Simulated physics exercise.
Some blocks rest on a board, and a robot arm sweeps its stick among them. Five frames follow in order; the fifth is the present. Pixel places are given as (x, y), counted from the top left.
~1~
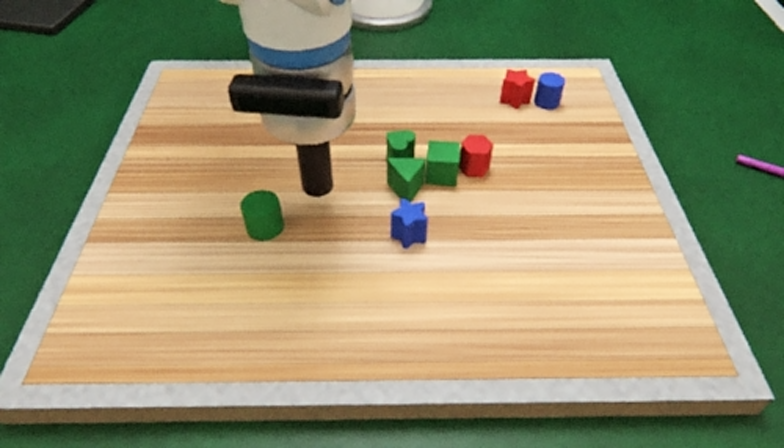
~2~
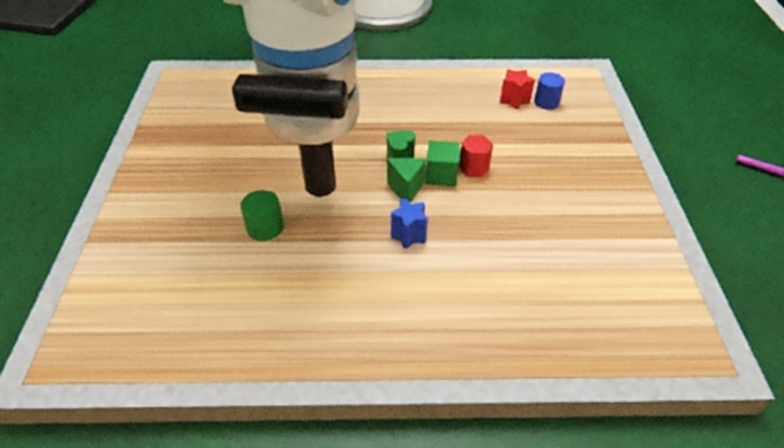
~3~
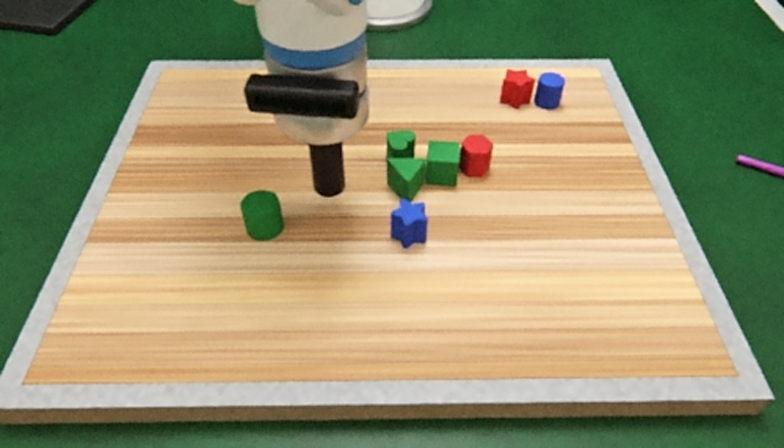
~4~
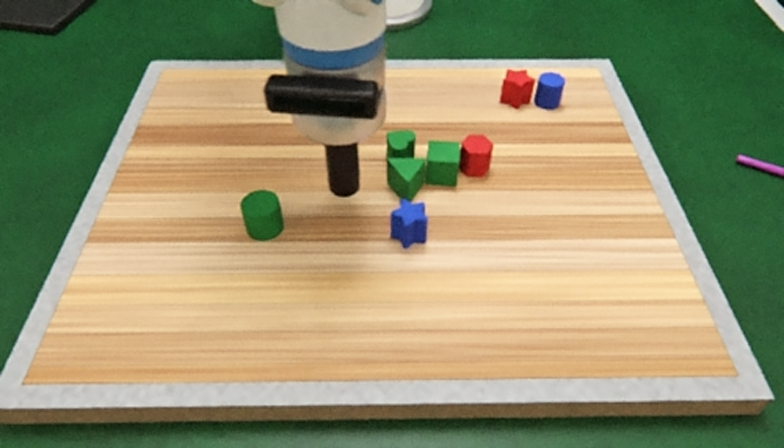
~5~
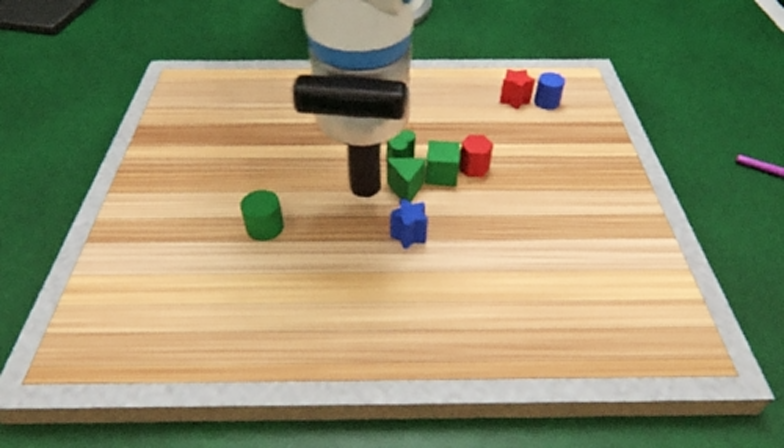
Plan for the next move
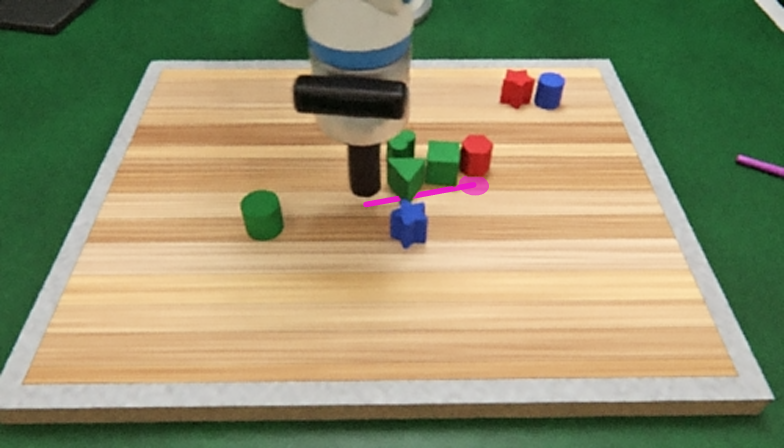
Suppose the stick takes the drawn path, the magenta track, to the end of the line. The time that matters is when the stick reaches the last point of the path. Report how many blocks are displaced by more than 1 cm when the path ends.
My answer is three or more.
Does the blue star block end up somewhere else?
No, I don't think so.
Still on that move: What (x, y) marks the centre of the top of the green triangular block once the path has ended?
It will end up at (443, 146).
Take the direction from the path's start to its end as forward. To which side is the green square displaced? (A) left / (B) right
My answer is option A.
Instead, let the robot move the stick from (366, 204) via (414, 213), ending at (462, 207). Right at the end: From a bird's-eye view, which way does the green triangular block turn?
Viewed from overhead, the green triangular block winds up turned anticlockwise.
Path on the board, from (366, 204) directly to (474, 185).
What follows on the original path. One third of the way, stick (403, 181); green triangular block (420, 159), turned 25° anticlockwise; green square (448, 150).
Two thirds of the way, stick (441, 174); green triangular block (438, 148), turned 45° anticlockwise; green square (464, 142), turned 20° anticlockwise; red hexagon (493, 138), turned 20° clockwise.
At the end, stick (476, 168); green triangular block (443, 146), turned 65° anticlockwise; blue star block in place; green square (471, 137), turned 20° anticlockwise; red hexagon (501, 134), turned 15° clockwise.
